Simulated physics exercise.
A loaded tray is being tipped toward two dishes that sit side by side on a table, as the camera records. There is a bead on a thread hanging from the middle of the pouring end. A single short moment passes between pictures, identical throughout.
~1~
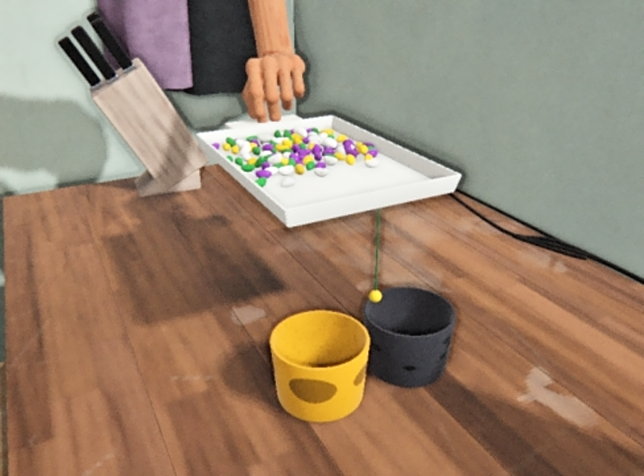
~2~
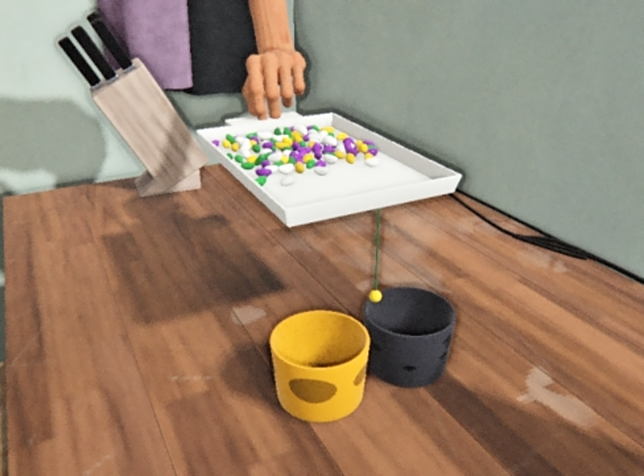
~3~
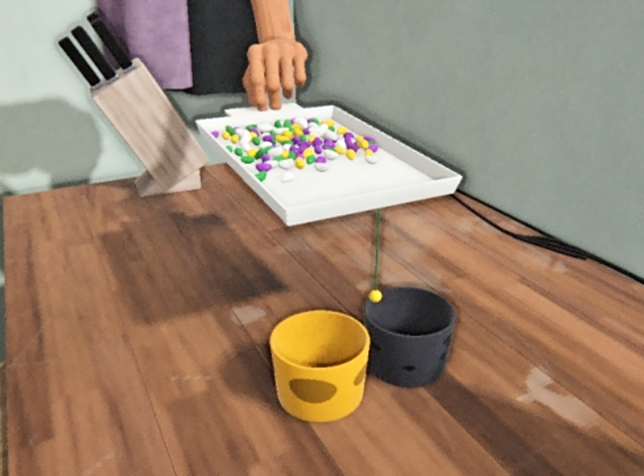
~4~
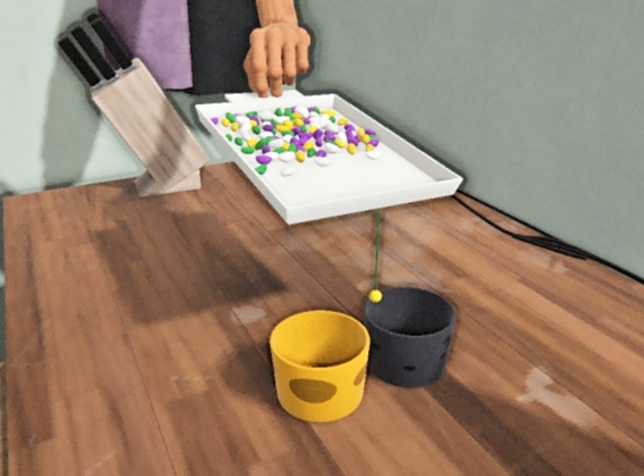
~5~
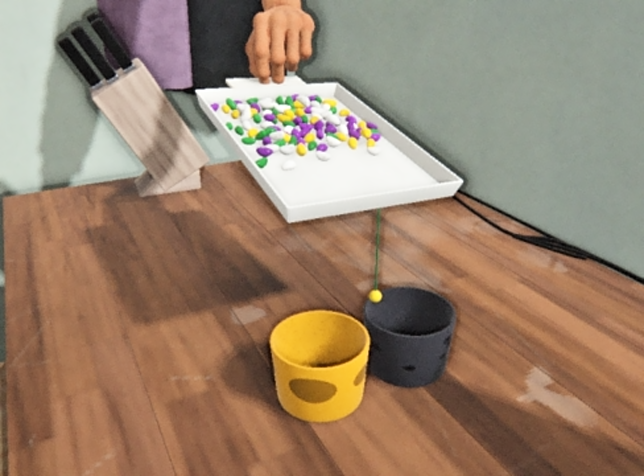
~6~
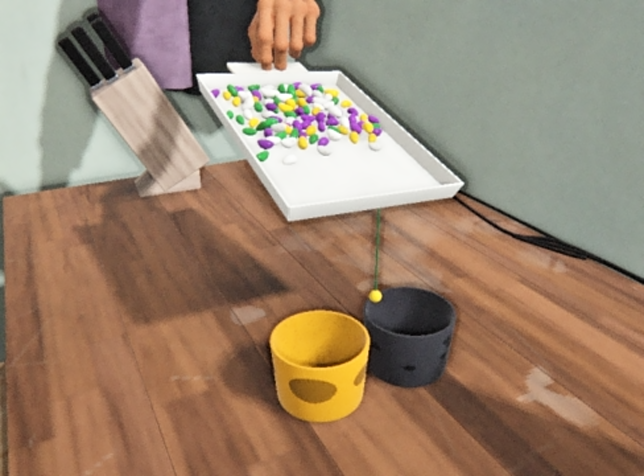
On a wooden table beside a knife block, a hand raises the back of a white tray of colorful jelly beans, gradually steepening it above a yellow dish and a dark dish, while a yellow bead hangs still on a thread.
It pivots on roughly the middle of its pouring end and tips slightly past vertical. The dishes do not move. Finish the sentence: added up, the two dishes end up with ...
... under half of it.
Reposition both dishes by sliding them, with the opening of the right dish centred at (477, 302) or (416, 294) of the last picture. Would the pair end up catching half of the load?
First above a half, then not half.
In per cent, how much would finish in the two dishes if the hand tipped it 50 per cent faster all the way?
Close to 30 in a hundred.
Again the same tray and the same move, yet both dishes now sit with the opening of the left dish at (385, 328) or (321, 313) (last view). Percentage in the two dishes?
It would be roughly 70 per cent, followed by roughly 10 per cent.
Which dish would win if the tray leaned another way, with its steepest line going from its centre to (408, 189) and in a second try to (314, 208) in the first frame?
The first try: The right dish. The second: Left.
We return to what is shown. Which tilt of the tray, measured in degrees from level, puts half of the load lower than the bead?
At roughly 100°.
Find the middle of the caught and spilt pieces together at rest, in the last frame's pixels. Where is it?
(444, 380).
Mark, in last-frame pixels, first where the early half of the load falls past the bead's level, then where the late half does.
Close to (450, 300), then close to (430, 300).
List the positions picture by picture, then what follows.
Corners of the pouring end at (288, 208) and (455, 174), level; middle of the load at (295, 149), jelly beans; left dish at (343, 389); right dish at (435, 356); bead on its thread at (375, 296), in the first frame.
Corners of the pouring end at (288, 207) and (455, 175), level; middle of the load at (295, 147), in the second frame.
Corners of the pouring end at (289, 207) and (456, 176), tipped barely, lowest at the right corner; middle of the load at (295, 140), in the third frame.
Corners of the pouring end at (290, 206) and (456, 178), tipped a little, lowest at the right corner; middle of the load at (296, 131), in the fourth frame.
Corners of the pouring end at (291, 205) and (457, 180), tipped a little, lowest at the right corner; middle of the load at (297, 121), in the fifth frame.
Corners of the pouring end at (292, 204) and (457, 182), tipped clearly, lowest at the right corner; middle of the load at (299, 112); left dish at (343, 389); right dish at (435, 356), in the sixth frame.
Soon after the last picture, tray tipped steeply; nearly all on the tray; a small part in the air.
A little later, tray tipped right over; about half on the tray; a stray few in the left dish; a small part in the right dish; about a quarter outside both; about a quarter in the air.
Later still, tray tipped past a quarter turn; a stray few in the left dish; about a third in the right dish; about two thirds outside both.
At rest, tray tipped past a quarter turn; a stray few in the left dish; about a third in the right dish; about two thirds outside both.
